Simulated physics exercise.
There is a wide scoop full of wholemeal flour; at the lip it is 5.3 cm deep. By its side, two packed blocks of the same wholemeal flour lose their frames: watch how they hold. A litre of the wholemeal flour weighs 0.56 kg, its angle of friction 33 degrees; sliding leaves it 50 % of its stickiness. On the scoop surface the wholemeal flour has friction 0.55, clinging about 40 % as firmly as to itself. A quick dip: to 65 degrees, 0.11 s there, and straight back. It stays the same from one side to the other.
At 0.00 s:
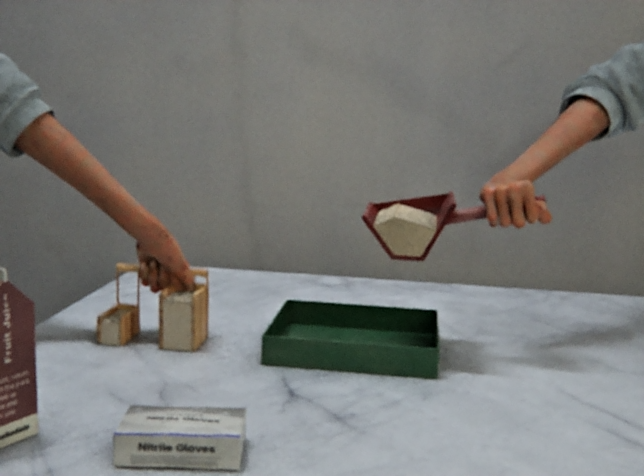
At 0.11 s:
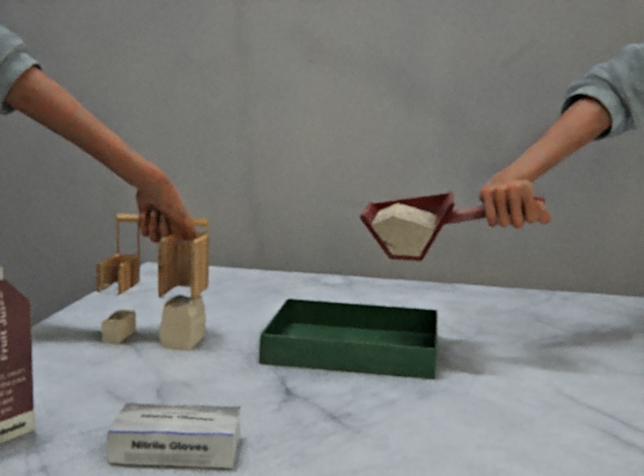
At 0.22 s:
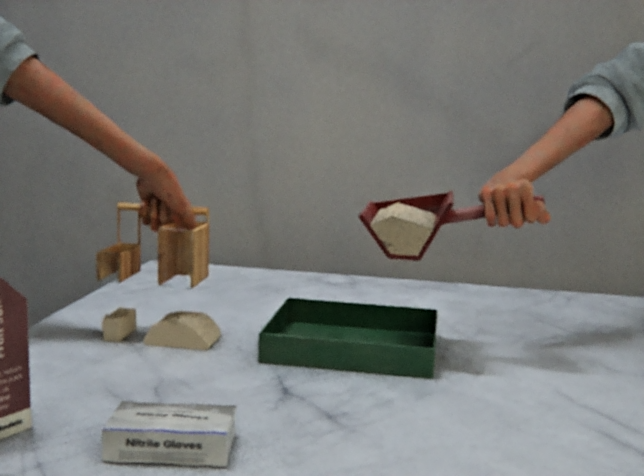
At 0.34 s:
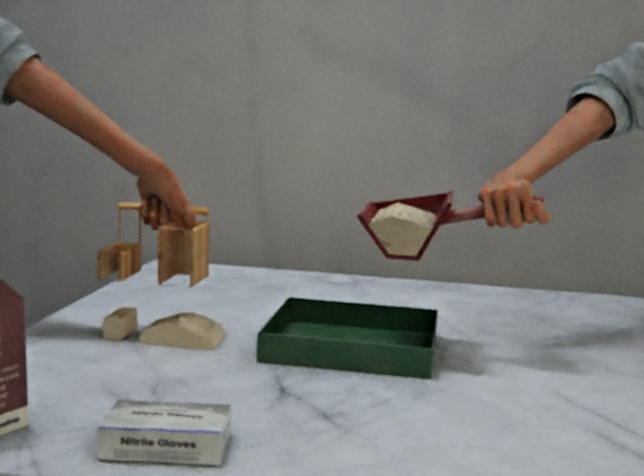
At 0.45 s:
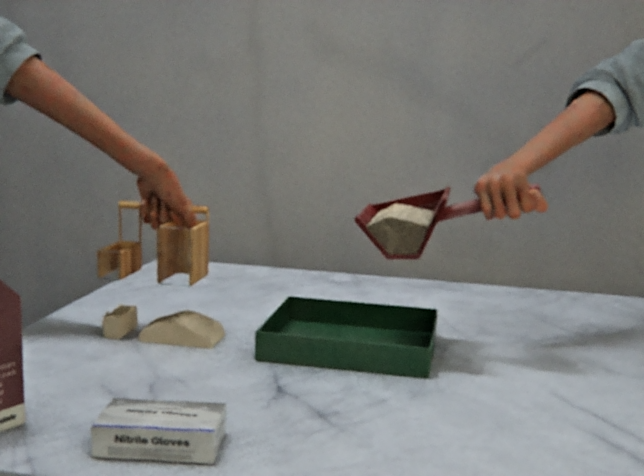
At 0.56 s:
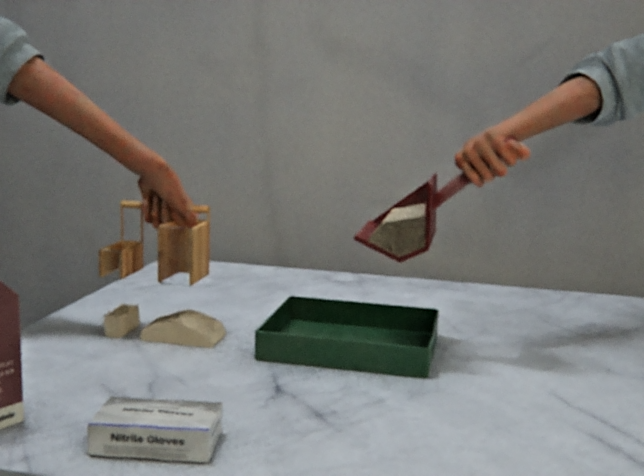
On a marble table, a hand lifts wooden moulds off pale blocks, the larger slumps, and another hand tilts a red scoop.
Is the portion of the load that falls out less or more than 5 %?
Lab note: Expected value beyond 5 percent.
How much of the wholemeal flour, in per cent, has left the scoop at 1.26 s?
The figure is about 22 per cent.
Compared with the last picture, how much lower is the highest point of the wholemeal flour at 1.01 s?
Around 2.0 centimetres, give or take.
By 0.77 s, the scoop is at 65 degrees and 0 % has left it.
By 1.01 s, the scoop is at 52 degrees and 15 % has left it.
By 1.26 s, the scoop is at 1 degrees and 22 % has left it.
By 1.51 s, the scoop is at 0 degrees and 22 % has left it.
By 1.62 s, at the end, the scoop is at 0 degrees and 22 % has left it.
